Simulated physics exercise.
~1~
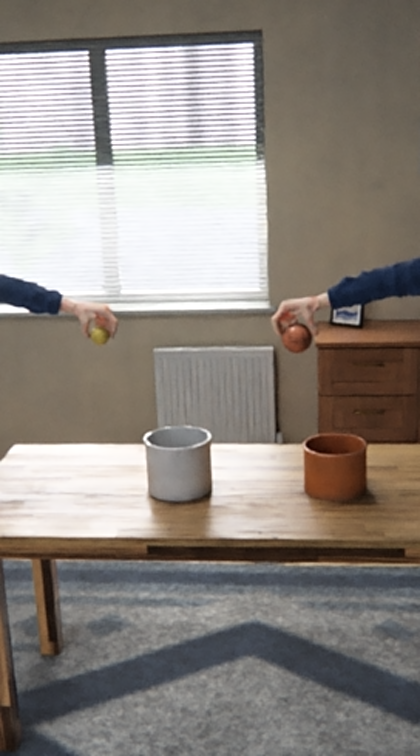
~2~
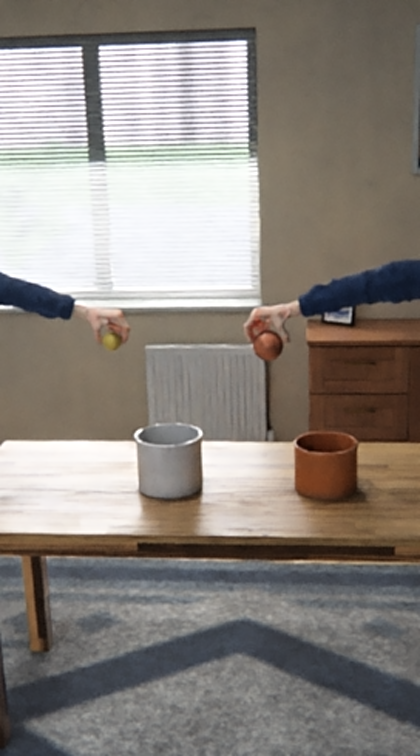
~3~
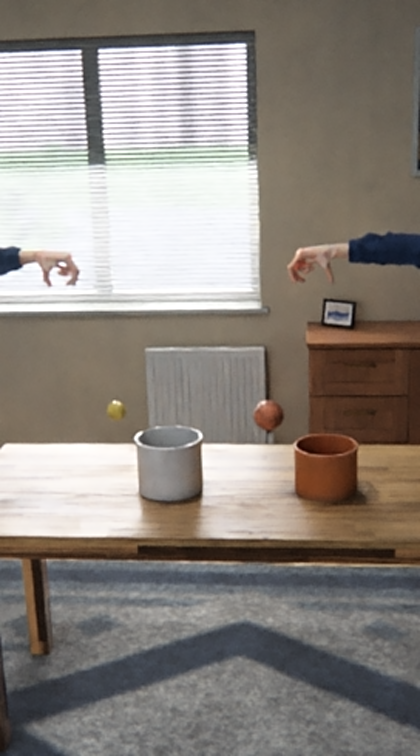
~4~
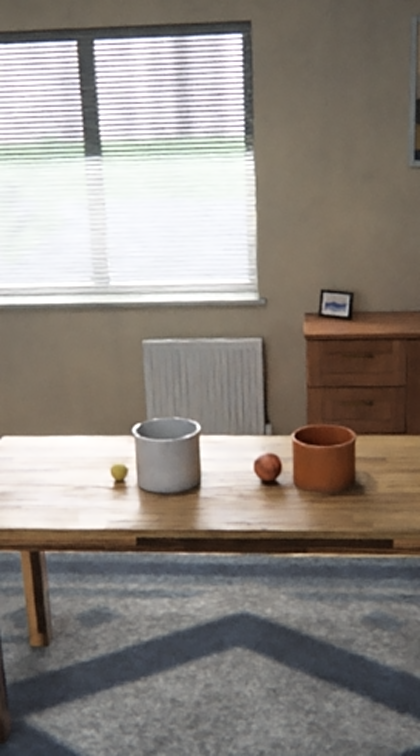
A small yellow lemon and a larger orange ball are held in two hands reaching in from the left and right, above a wooden table seen from the front by a slightly swaying camera. On the table stand a pale grey bin at left and a terracotta pot at right, with a blind-covered window, radiator and wooden drawers behind. The hands shift, the lemon moving a little right and the ball left. Both hands let go and draw back as the objects drop together. Each misses, ending on the tabletop just left of its container.
